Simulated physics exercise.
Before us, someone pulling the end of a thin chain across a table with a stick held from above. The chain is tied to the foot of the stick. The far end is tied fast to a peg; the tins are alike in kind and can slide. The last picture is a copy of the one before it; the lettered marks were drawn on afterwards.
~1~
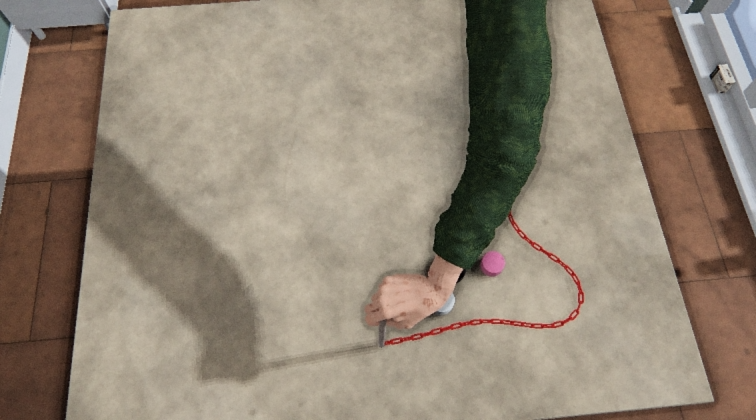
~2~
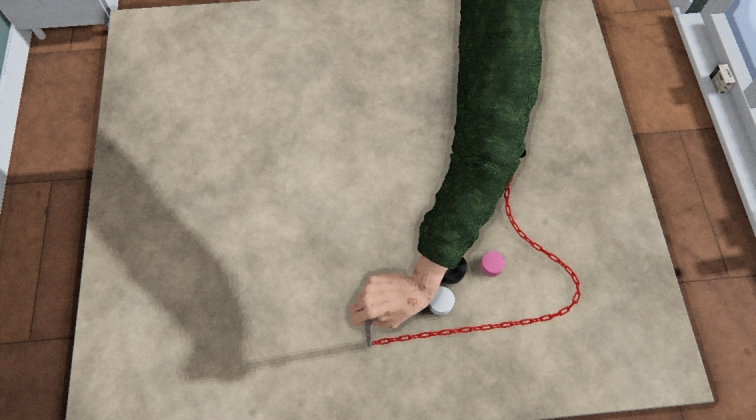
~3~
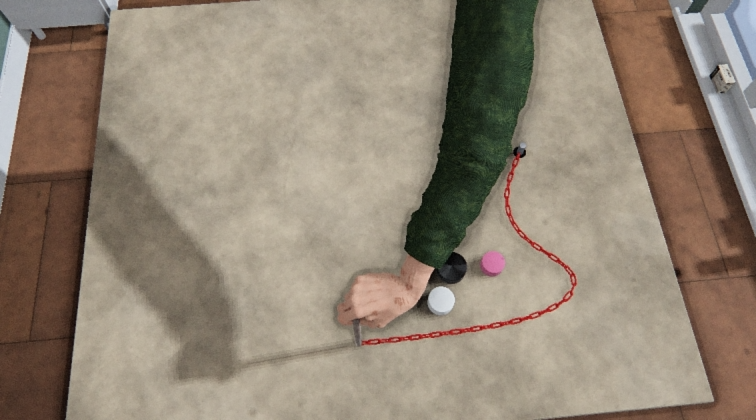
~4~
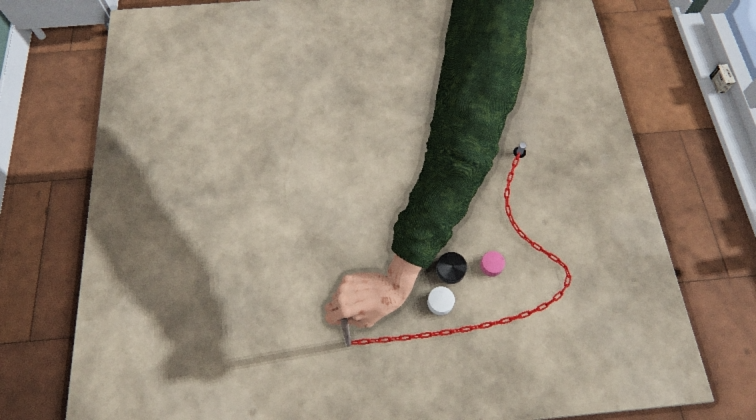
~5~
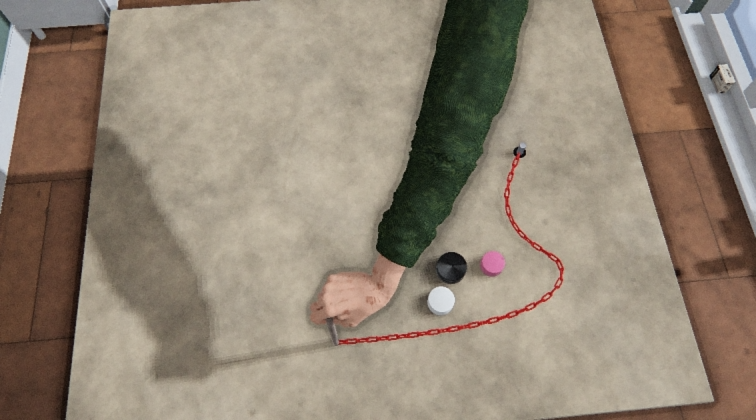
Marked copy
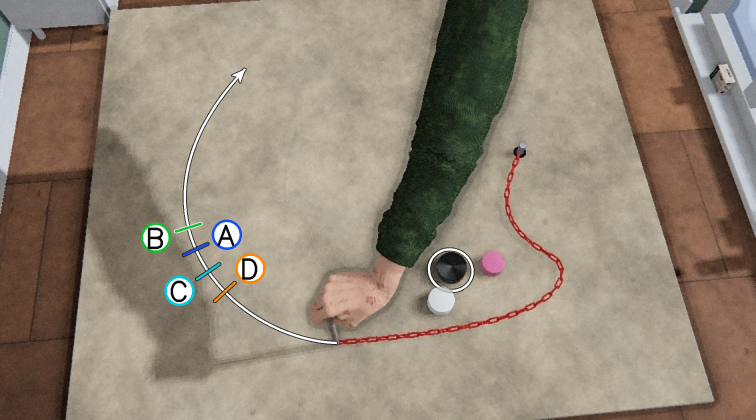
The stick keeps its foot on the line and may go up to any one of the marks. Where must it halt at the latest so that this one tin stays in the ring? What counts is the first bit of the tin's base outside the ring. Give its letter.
Up to mark D.
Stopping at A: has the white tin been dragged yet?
By then, yes.
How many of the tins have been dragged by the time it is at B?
By then, three.
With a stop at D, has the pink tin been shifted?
Yes.
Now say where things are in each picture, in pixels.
Pink tin (492, 264), in the first picture.
White tin (441, 301), in the second picture.
Black tin (451, 268); pink tin (492, 264), in the third picture.
White tin (441, 301); peg (521, 149), in the fourth picture.
Black tin (451, 268); pink tin (492, 264); white tin (441, 301), in the fifth picture.
On the marked copy, A at (196, 249); B at (188, 228); C at (208, 272); D at (225, 292); the ring at (451, 270); the route from (336, 343) via (188, 226) to (245, 70).
With D. Early on, foot of the stick (291, 334); black tin (451, 268).
Further on, foot of the stick (254, 316); black tin (451, 268).
At the end, foot of the stick (225, 292); black tin (452, 268); pink tin (471, 252); white tin (428, 281); the black tin is still in its ring.
As for the rest, A drags the ringed tin to (431, 242); B drags the ringed tin to (424, 232); C drags the ringed tin to (441, 255).
